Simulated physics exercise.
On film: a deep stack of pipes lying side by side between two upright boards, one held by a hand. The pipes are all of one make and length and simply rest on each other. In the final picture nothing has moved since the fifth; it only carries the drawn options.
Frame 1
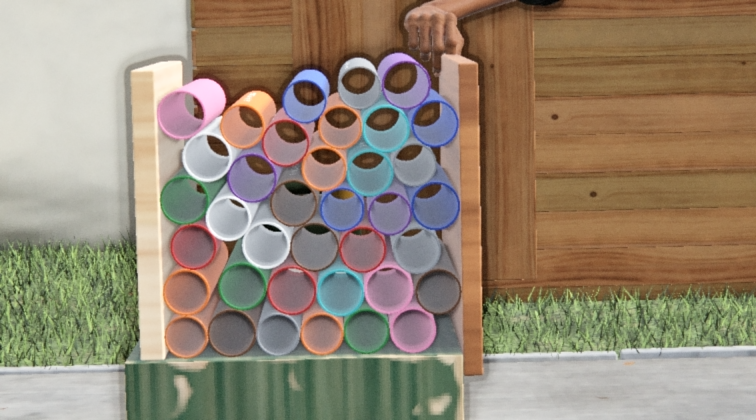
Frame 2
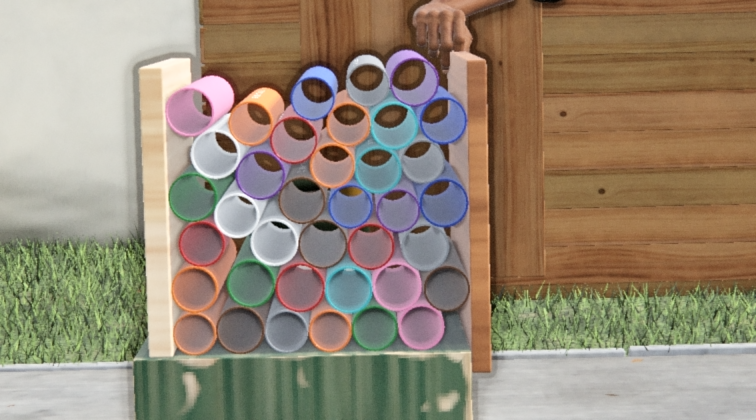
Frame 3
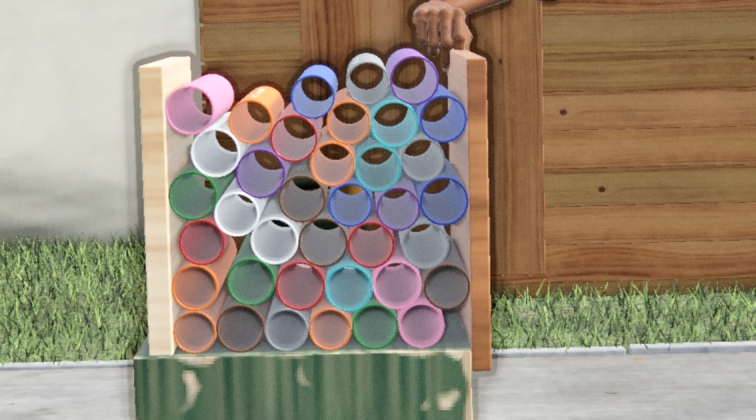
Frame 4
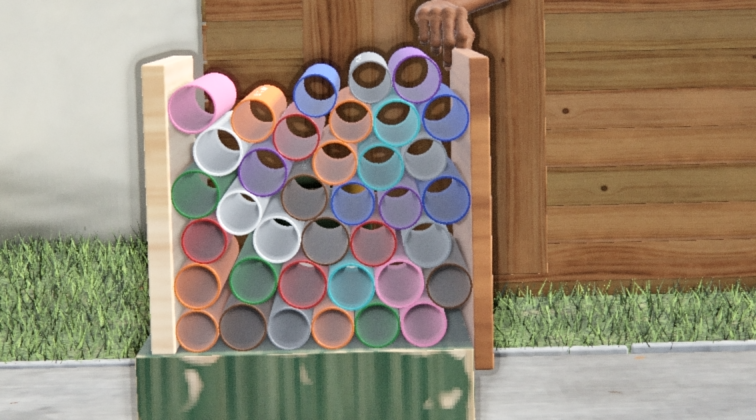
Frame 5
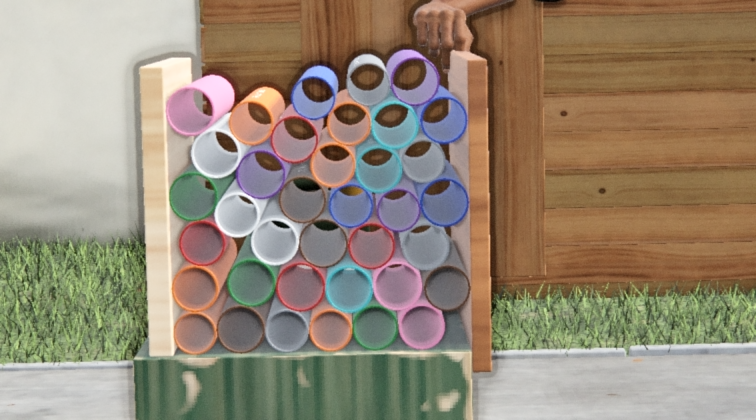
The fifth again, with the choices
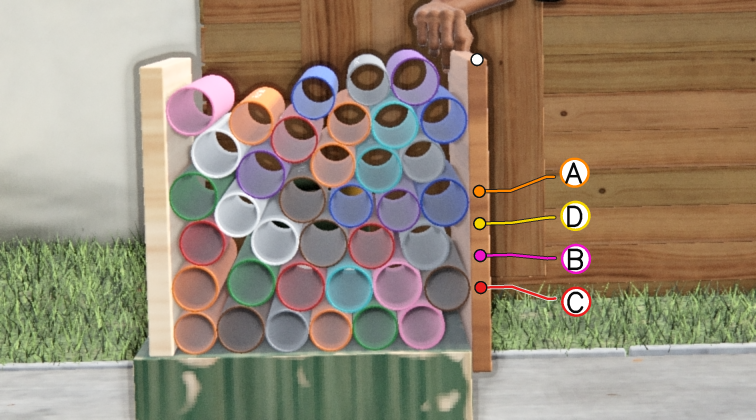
A hand rests atop the right board while the stacked colourful pipes stay almost completely still.
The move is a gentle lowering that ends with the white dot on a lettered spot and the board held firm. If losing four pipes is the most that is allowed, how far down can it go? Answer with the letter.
Down to D.
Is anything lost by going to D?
At D: Yes.
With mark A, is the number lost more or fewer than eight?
At A, fewer than eight.
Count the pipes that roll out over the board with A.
With A, two.
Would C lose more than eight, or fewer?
At C, fewer than eight.
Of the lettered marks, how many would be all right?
Two of them.
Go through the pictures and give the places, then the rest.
A blue pipe (304, 102); side board (459, 200); an orange pipe (186, 336), in the first frame.
An orange pipe (195, 333); a pink pipe (422, 326), in the second frame.
An orange pipe (195, 288); a red pipe (202, 243), in the third frame.
A white pipe (240, 212); a purple pipe (263, 172), in the fourth frame.
A red pipe (295, 140); a blue pipe (313, 98); side board (468, 197), in the fifth frame.
On the marked copy, A at (479, 191); B at (480, 256); C at (481, 288); D at (479, 224); the white dot at (477, 60).
Following D. Soon after the start, top of the board (468, 134).
Later, top of the board (469, 216).
In the end, top of the board (470, 223), two out over the board.
As for the rest, A two out over the board; B more than four out over the board; C more than four out over the board.
